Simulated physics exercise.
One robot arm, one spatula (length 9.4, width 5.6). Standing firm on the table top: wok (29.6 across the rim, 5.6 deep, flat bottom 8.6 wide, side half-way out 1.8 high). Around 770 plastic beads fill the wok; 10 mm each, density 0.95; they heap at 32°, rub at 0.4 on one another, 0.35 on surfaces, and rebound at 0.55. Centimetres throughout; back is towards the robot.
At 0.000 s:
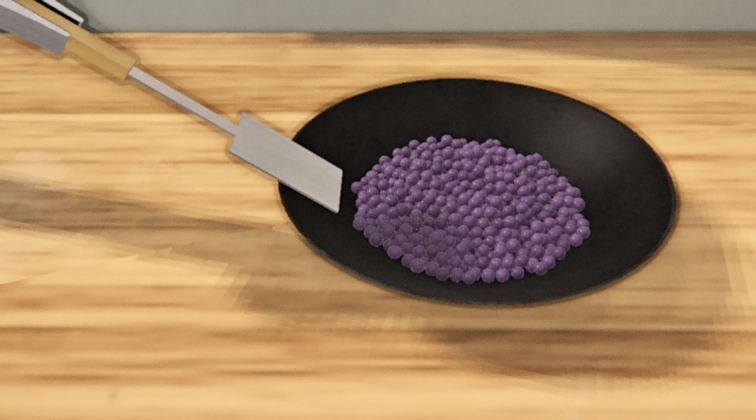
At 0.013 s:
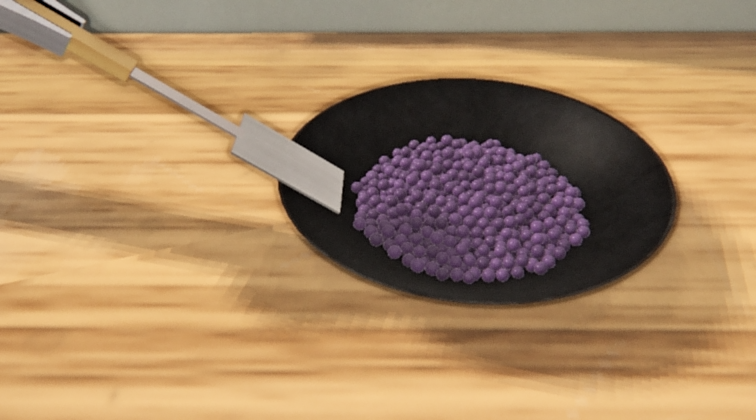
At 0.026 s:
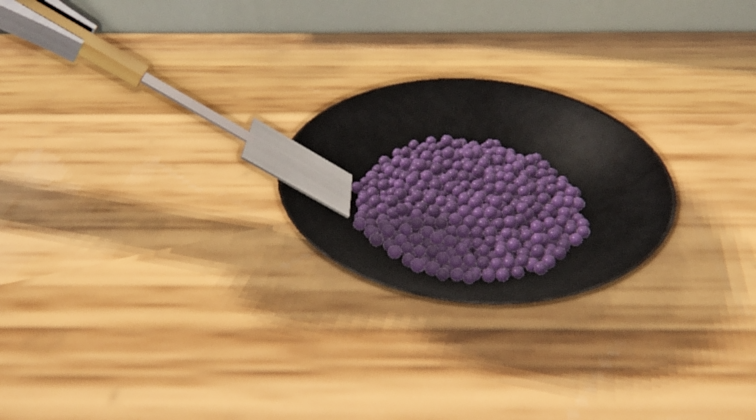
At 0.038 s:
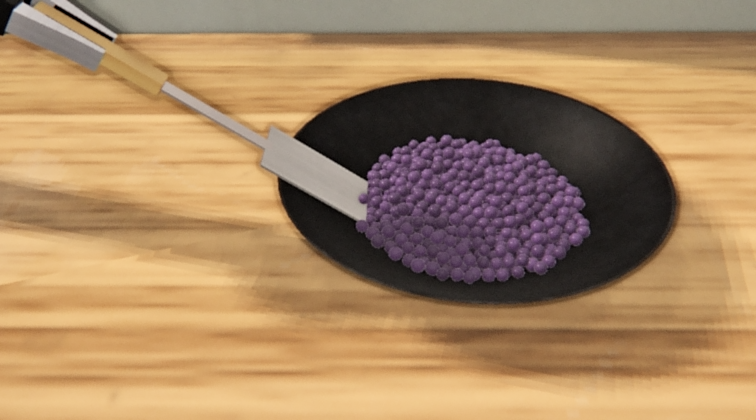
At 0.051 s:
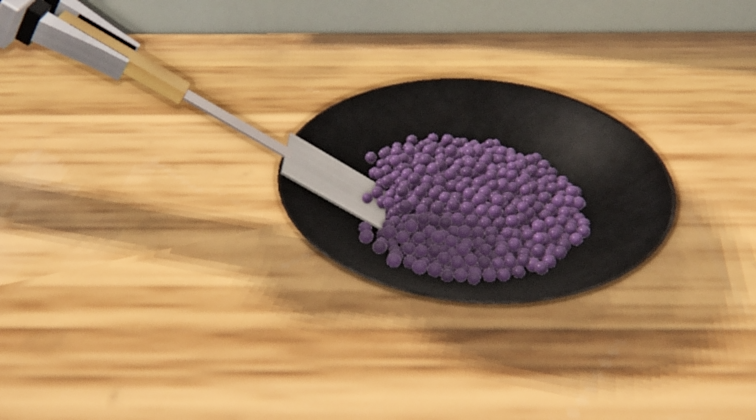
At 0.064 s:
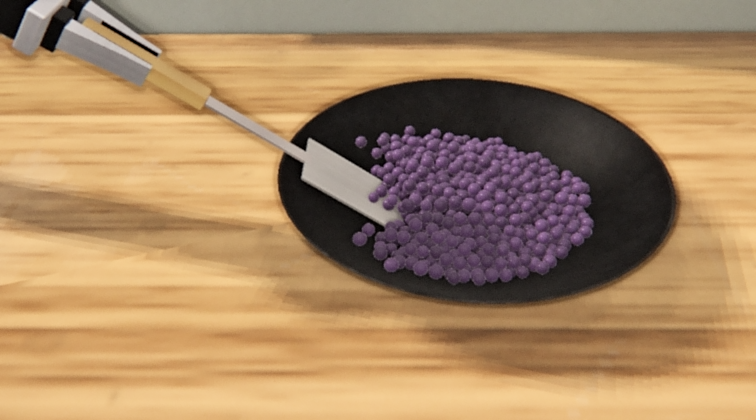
A robot arm slid a flat metal spatula down and to the right into a heap of purple beads in a black wok, nudging the left edge and scattering a few beads aside.
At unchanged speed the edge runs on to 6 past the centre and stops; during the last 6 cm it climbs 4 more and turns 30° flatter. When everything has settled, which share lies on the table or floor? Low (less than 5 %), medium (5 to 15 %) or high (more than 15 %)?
A medium share, 5 to 15 %, ends on the table or floor.
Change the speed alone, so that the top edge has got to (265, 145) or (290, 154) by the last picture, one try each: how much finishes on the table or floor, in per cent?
Some 0 and 5 per cent.
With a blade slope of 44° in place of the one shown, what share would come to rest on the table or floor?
It would be near 10 per cent.
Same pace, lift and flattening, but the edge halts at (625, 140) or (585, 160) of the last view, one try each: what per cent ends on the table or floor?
Some 25 and 20 per cent.
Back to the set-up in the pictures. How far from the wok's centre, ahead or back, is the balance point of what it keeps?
Roughly 3.5 cm ahead.
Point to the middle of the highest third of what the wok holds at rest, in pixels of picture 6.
Near (576, 189).
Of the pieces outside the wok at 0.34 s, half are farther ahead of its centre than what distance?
Some 20 cm.
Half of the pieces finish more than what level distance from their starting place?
About 3 cm.
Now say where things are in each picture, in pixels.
The spatula top edge at (236, 132), sloping 36°; upper third of the load around (469, 193), from x 355 to 585, top at y 140; 771 in the wok, in the first picture.
The spatula top edge at (238, 133), sloping 36°; upper third of the load around (469, 193), from x 355 to 585, top at y 140, in the second picture.
The spatula top edge at (248, 137), sloping 36°; upper third of the load around (469, 193), from x 355 to 585, top at y 140, in the third picture.
The spatula top edge at (266, 145), sloping 36°; upper third of the load around (468, 192), from x 360 to 585, top at y 140, in the fourth picture.
The spatula top edge at (286, 152), sloping 36°; upper third of the load around (465, 189), from x 365 to 585, top at y 140, in the fifth picture.
The spatula top edge at (305, 158), sloping 36°; upper third of the load around (466, 184), from x 360 to 585, top at y 130; 771 in the wok, in the sixth picture.
After 0.09 s, sloping 36°, highest piece 7 above the table; 771 in the wok.
After 0.13 s, sloping 26°, highest piece 7 above the table; 770 in the wok, 1 on the blade or in flight.
After 0.34 s, sloping 6°, highest piece 11 above the table; 721 in the wok, 23 on the table or floor, 27 on the blade or in flight.
After 1.39 s, sloping 6°, highest piece 6 above the table; 717 in the wok, 54 on the table or floor.
In the end, 717 in the wok, 54 on the table or floor. That is 7 % on the table or floor.
